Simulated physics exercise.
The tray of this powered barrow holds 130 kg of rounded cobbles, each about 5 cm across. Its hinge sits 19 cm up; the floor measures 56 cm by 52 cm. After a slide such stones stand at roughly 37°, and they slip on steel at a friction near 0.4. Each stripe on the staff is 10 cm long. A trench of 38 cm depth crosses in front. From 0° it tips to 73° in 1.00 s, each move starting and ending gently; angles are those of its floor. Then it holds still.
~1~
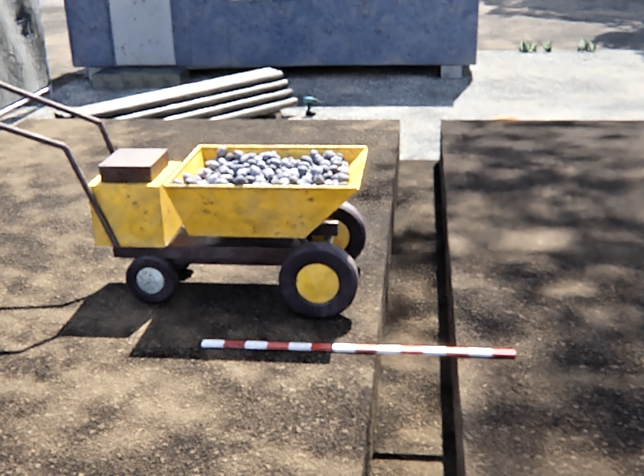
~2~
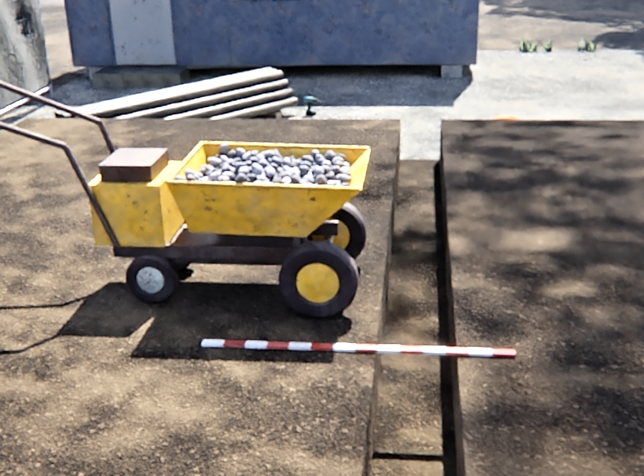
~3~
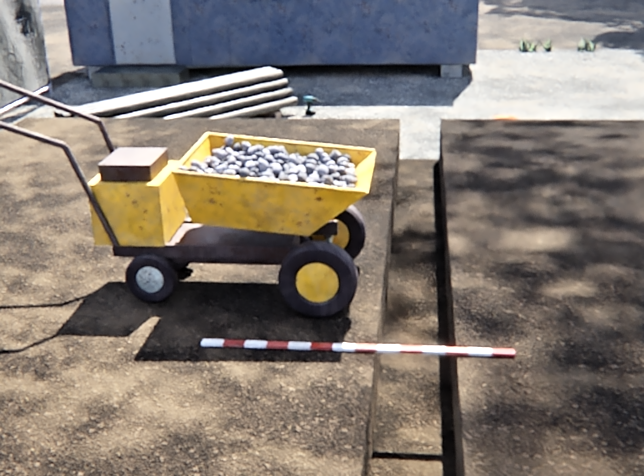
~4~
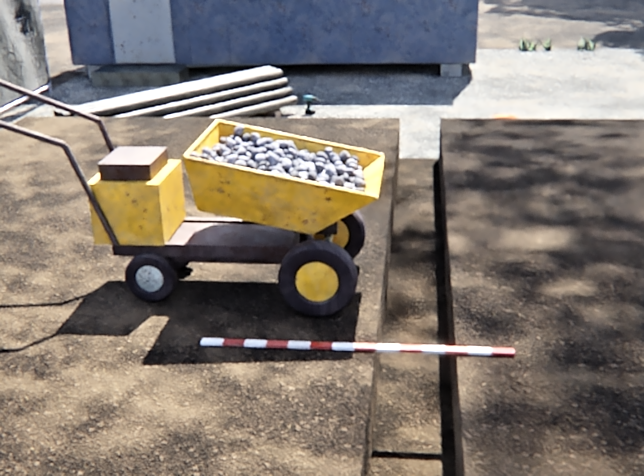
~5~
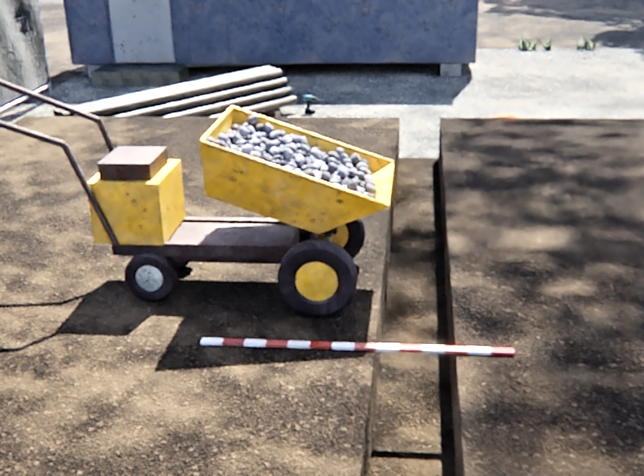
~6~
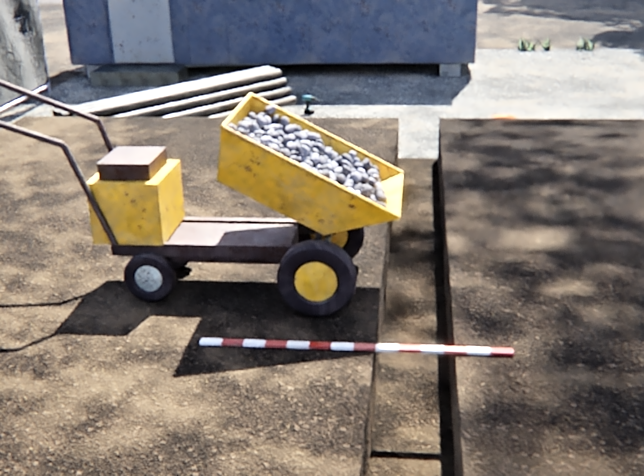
A yellow barrow raises its tray of grey cobbles, tilting it down toward the right.
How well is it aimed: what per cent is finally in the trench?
About 38 per cent.
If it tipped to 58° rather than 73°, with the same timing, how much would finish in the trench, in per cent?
In that case some 50 per cent.
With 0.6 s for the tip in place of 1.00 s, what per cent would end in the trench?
It would be near 25 per cent.
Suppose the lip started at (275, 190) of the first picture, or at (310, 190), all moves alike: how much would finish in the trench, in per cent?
First some 85, then 95 per cent.
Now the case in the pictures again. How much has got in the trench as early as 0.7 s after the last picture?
Some 15 per cent.
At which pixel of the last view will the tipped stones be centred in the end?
Around (479, 287).
Then, 0.3 s after the last picture the floor is at 62°, 100 % in the tray; the foremost stones are at (425, 239).
Then, 0.7 s after the last picture the floor is at 73°, 51 % in the tray, 14 % in the trench, 35 % past the trench; the foremost stones are at (523, 293).
Then, 1.0 s after the last picture the floor is at 73°, 9 % in the tray, 28 % in the trench, 63 % past the trench; the foremost stones are at (641, 287).
Then, 3.0 s after the last picture the floor is at 73°, 0 % in the tray, 38 % in the trench, 62 % past the trench; the foremost stones are past the picture's edge.
